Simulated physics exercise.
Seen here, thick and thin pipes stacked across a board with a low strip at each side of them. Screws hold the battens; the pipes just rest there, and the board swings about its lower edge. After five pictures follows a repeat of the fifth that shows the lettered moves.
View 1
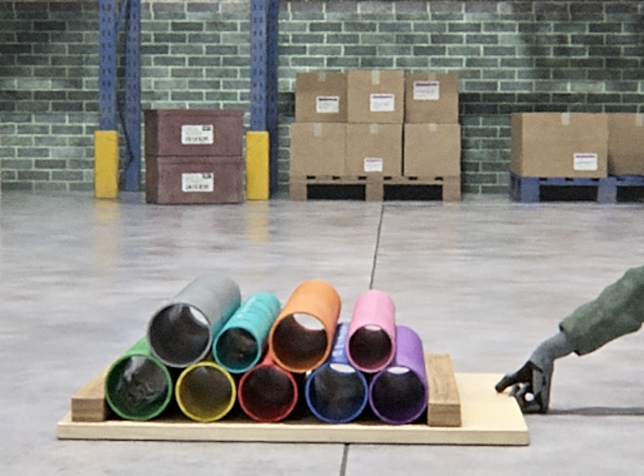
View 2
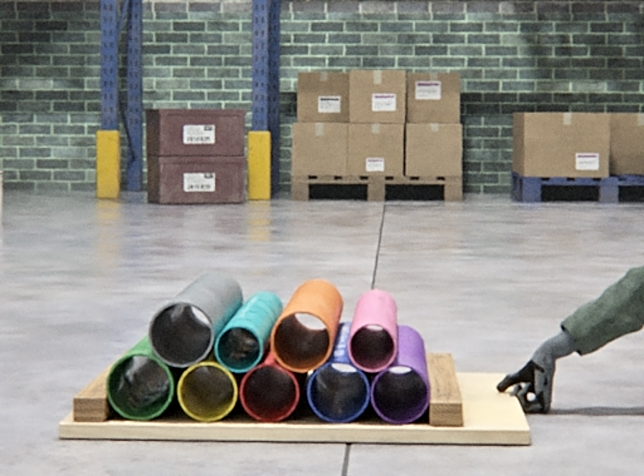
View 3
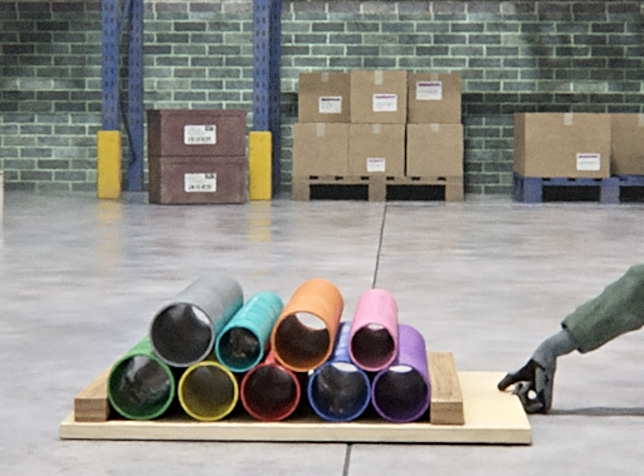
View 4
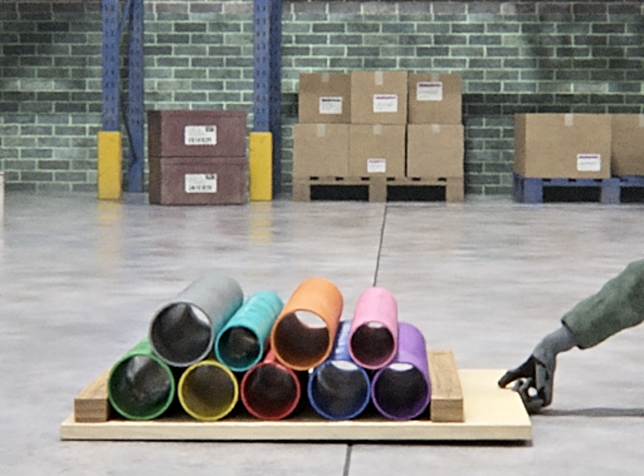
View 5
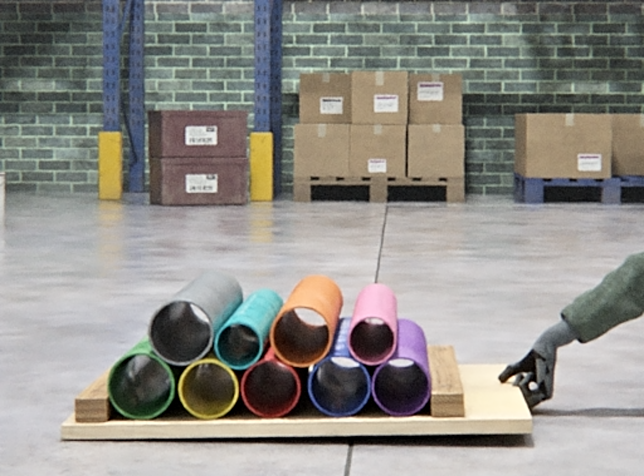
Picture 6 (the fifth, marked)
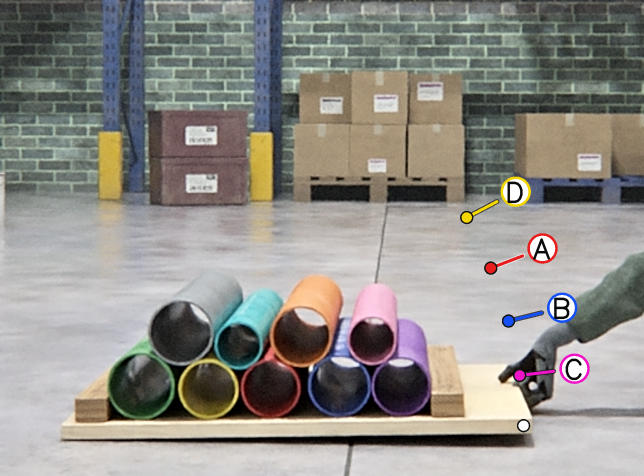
The footage shows colourful pipes stacked in two rows between wooden strips on a board on a warehouse floor, as a gloved hand at the right grips the board's edge and then raises that side slightly.
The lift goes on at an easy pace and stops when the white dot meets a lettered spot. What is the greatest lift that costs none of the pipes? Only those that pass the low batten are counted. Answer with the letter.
The answer is mark D.
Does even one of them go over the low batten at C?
At C: No.
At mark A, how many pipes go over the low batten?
The count is none.
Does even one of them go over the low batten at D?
At D: No.
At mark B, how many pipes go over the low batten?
With B, none.
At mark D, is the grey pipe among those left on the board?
The grey pipe: Yes.
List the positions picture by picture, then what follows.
In the first picture, purple pipe (398, 394); orange pipe (300, 342); pink pipe (371, 348).
In the second picture, pink pipe (372, 347); turquoise pipe (239, 349).
In the third picture, board (304, 391); purple pipe (401, 393); pink pipe (373, 346); red pipe (270, 392).
In the fourth picture, board (304, 390); green pipe (140, 386); yellow pipe (209, 391).
In the fifth picture, board (305, 387); green pipe (141, 385); yellow pipe (209, 389).
On the copy, A at (491, 268); B at (508, 321); C at (520, 375); D at (467, 217); the white dot at (523, 425).
On D. First, board at 17°.
Then, board at 28°.
Finally, board at 28°, none over the low batten.
By contrast, A none over the low batten; B none over the low batten; C none over the low batten.
